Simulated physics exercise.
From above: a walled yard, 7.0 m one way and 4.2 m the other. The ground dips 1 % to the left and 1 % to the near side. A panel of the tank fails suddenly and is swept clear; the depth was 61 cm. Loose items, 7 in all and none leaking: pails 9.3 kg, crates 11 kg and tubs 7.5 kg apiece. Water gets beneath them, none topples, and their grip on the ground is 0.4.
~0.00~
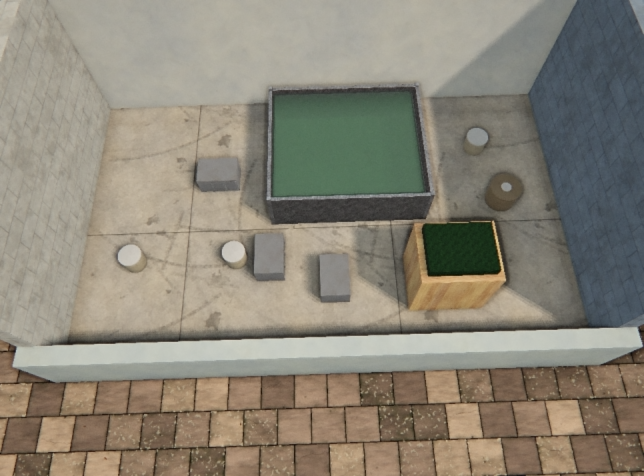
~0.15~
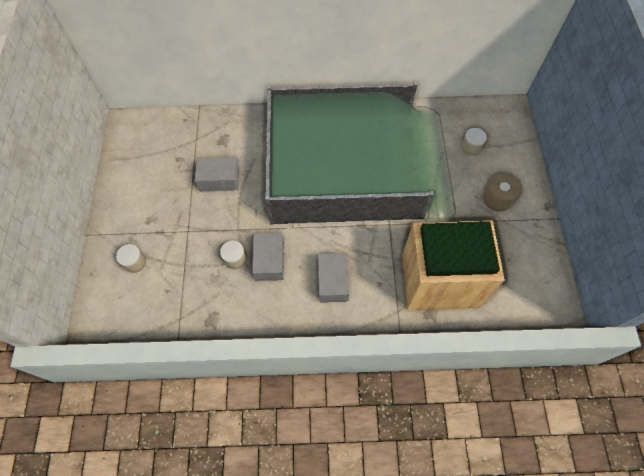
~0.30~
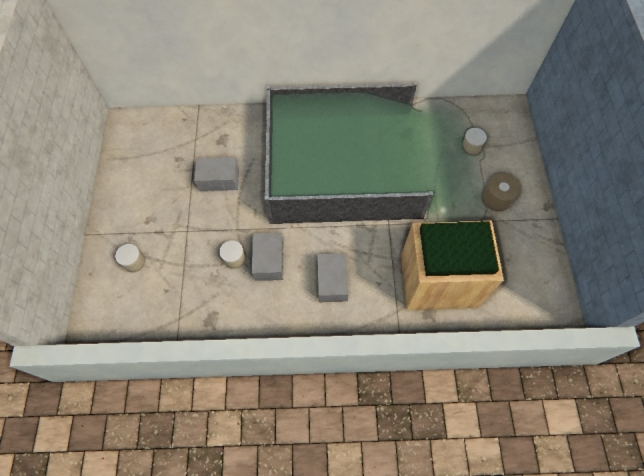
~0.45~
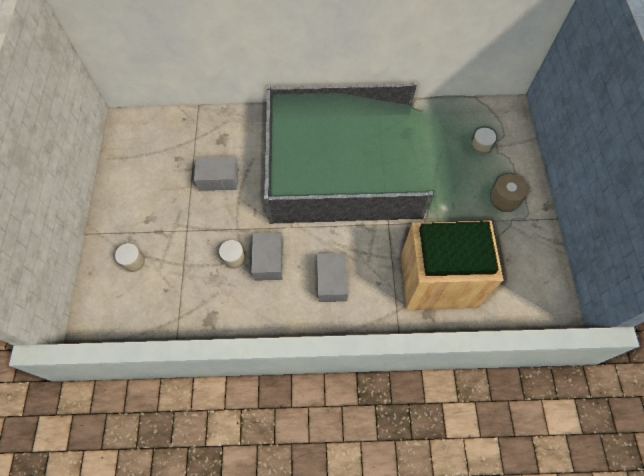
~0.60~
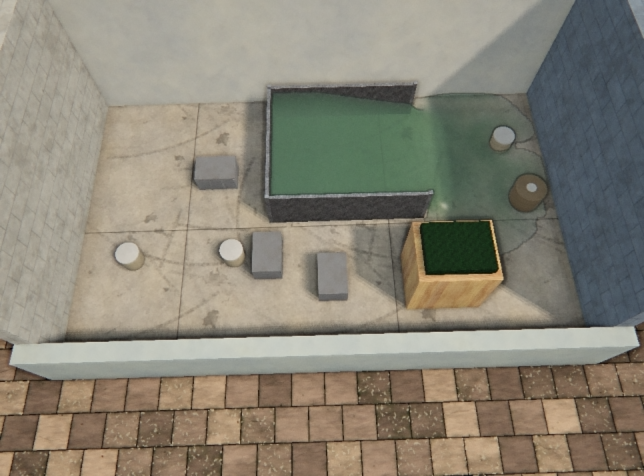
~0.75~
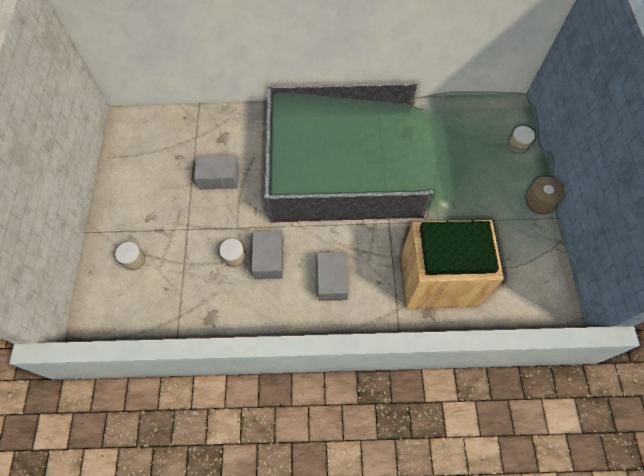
Walled yard seen from above, green water pouring from a tank's open right side and pushing a pail and tub rightward.
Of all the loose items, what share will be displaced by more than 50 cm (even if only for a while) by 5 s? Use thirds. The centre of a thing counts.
It is from one to two thirds.
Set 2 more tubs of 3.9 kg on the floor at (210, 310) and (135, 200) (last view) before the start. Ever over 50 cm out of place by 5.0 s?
In that order: Over, less.
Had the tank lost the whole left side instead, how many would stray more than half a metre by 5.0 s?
Then 4.
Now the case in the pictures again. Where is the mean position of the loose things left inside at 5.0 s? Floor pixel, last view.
Around (247, 241).
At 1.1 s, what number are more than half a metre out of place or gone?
2 of them.
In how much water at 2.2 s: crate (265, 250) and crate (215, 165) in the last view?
About 0 and 0 cm.
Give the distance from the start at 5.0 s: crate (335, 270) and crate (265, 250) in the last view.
In that order: 100 cm, 30 cm.
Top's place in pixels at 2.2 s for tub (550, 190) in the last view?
Near (534, 313).
After 1.1 s 2 of 7 are over 50 cm from their spots; 2 afloat.
After 2.2 s 2 of 7 are over 50 cm from their spots; 2 afloat.
After 3.5 s 2 of 7 are over 50 cm from their spots; 2 afloat.
After 5.0 s 3 of 7 are over 50 cm from their spots, and 3 have been at some point; 3 afloat.
